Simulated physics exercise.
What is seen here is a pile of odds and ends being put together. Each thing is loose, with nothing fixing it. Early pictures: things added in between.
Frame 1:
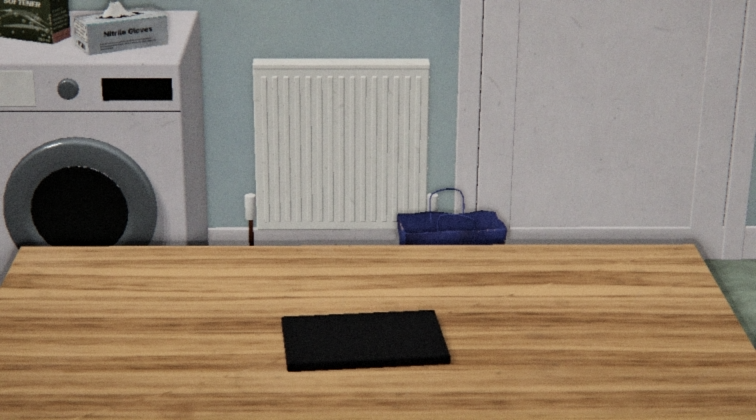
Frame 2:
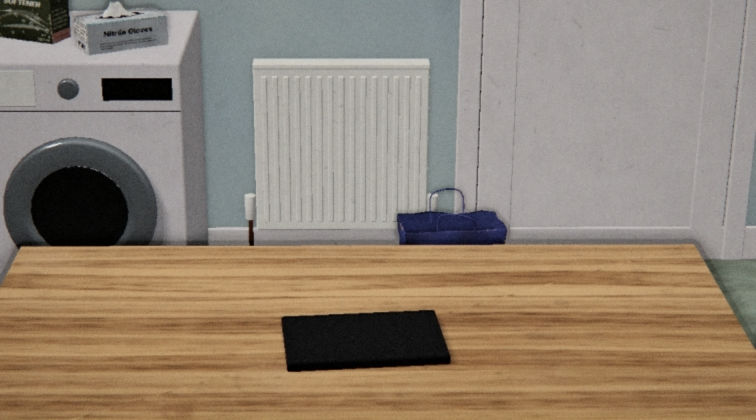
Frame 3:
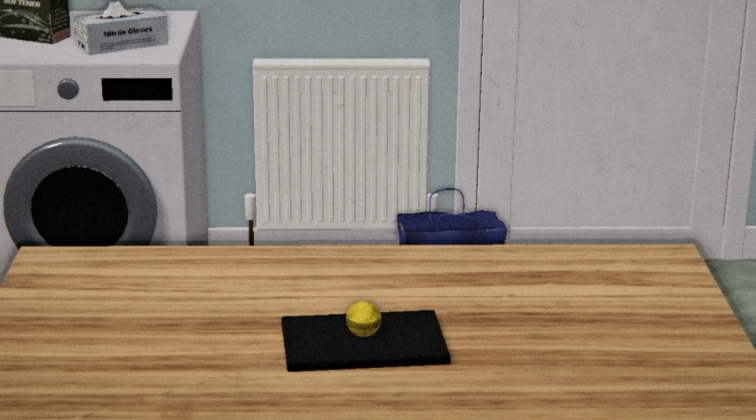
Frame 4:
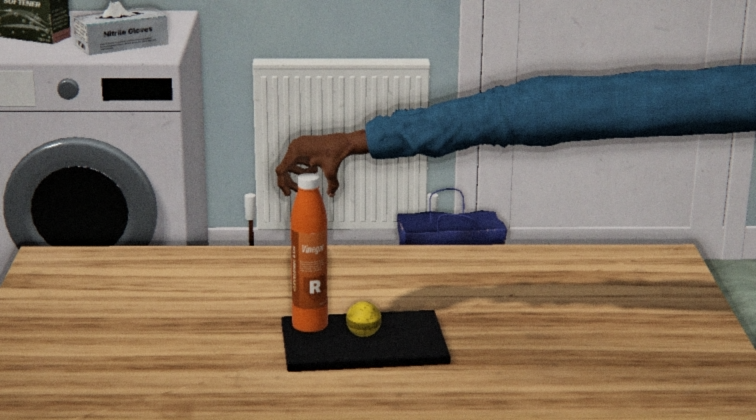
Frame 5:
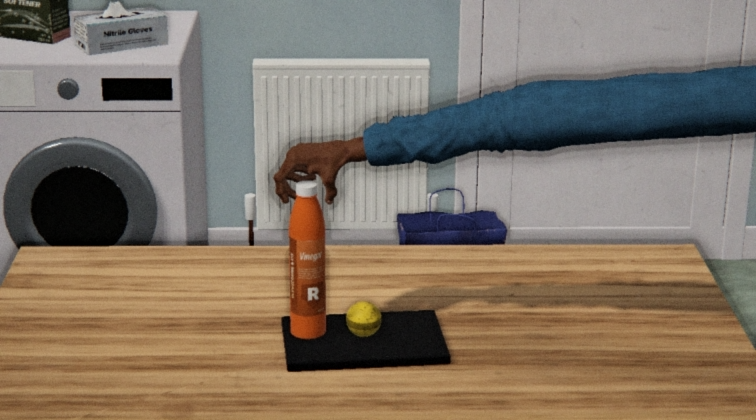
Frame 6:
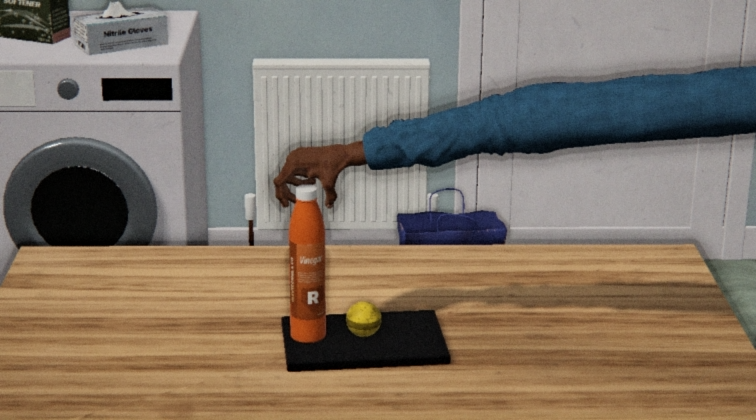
A yellow ball appeared on the black tray on the wooden table, then a hand in a blue sleeve lowered an orange bottle onto the tray's left side and kept hold of its top.
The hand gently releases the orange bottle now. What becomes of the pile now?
The pile stays as it is.
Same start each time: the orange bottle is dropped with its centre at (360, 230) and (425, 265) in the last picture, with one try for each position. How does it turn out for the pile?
Case 1: Collapse. Case 2: Stable.
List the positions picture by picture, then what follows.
In the first frame, the last thing is not in view yet; black tray (364, 340).
In the second frame, the last thing is not in view yet; black tray (364, 340).
In the third frame, the last thing is not in view yet; black tray (364, 340).
The fourth frame shows still above its spot; orange bottle (310, 252); black tray (364, 340).
The fifth frame shows still above its spot; orange bottle (307, 260); black tray (364, 340).
The sixth frame shows set down, still held; orange bottle (307, 263); black tray (364, 340).
Then, 0.90 s later than the last frame, things are still on the move.
Then, 1.80 s later than the last frame, all is still.
When it is over, all 3 as before. End places, in pixels of the last picture, orange bottle near (307, 263). The pile keeps its balance.
